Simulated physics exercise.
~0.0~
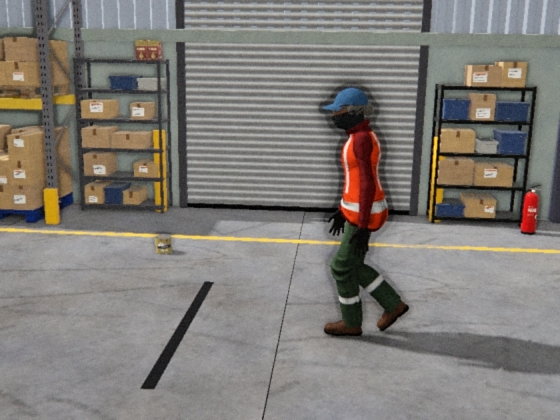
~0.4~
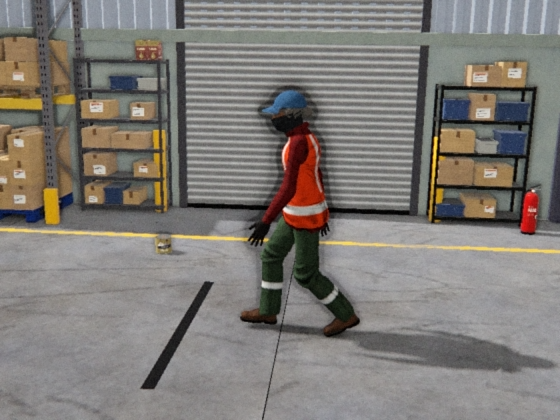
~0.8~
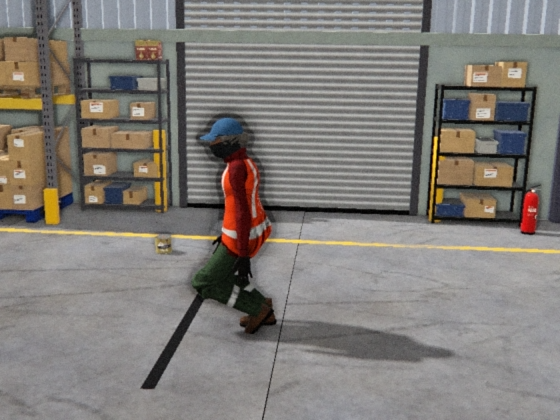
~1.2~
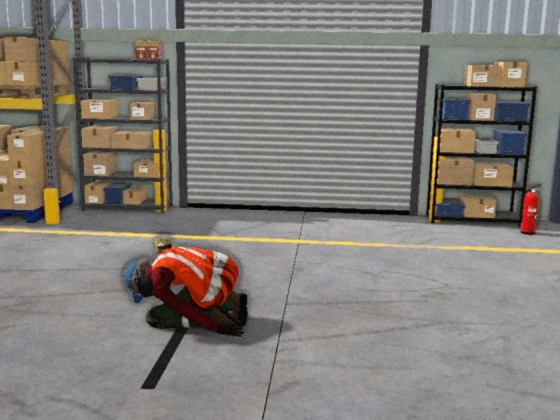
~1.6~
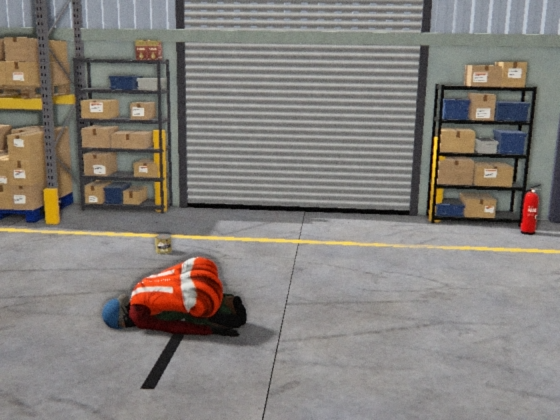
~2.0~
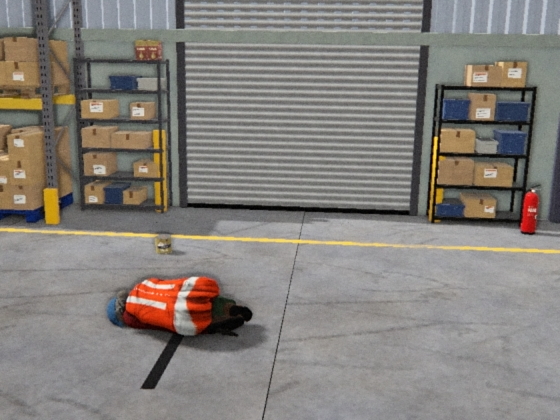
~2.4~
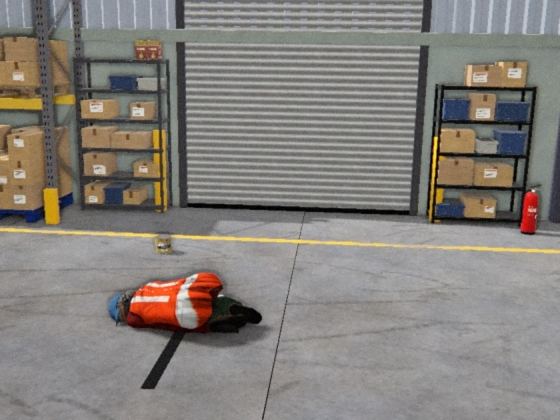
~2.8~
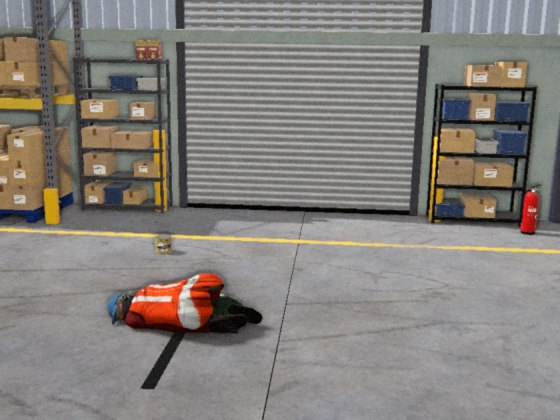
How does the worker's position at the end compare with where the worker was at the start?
At the start the worker was upright and walking, to the right of the black strip in front of the shutter door. By the end the worker was farther left and lower down, lying on the floor across the strip.
A worker in an orange vest and blue cap walked left across a warehouse floor, then sank at the knees, folded forward and crumpled down, ending up lying still across the black strip with head and chest past it and hips short of it.
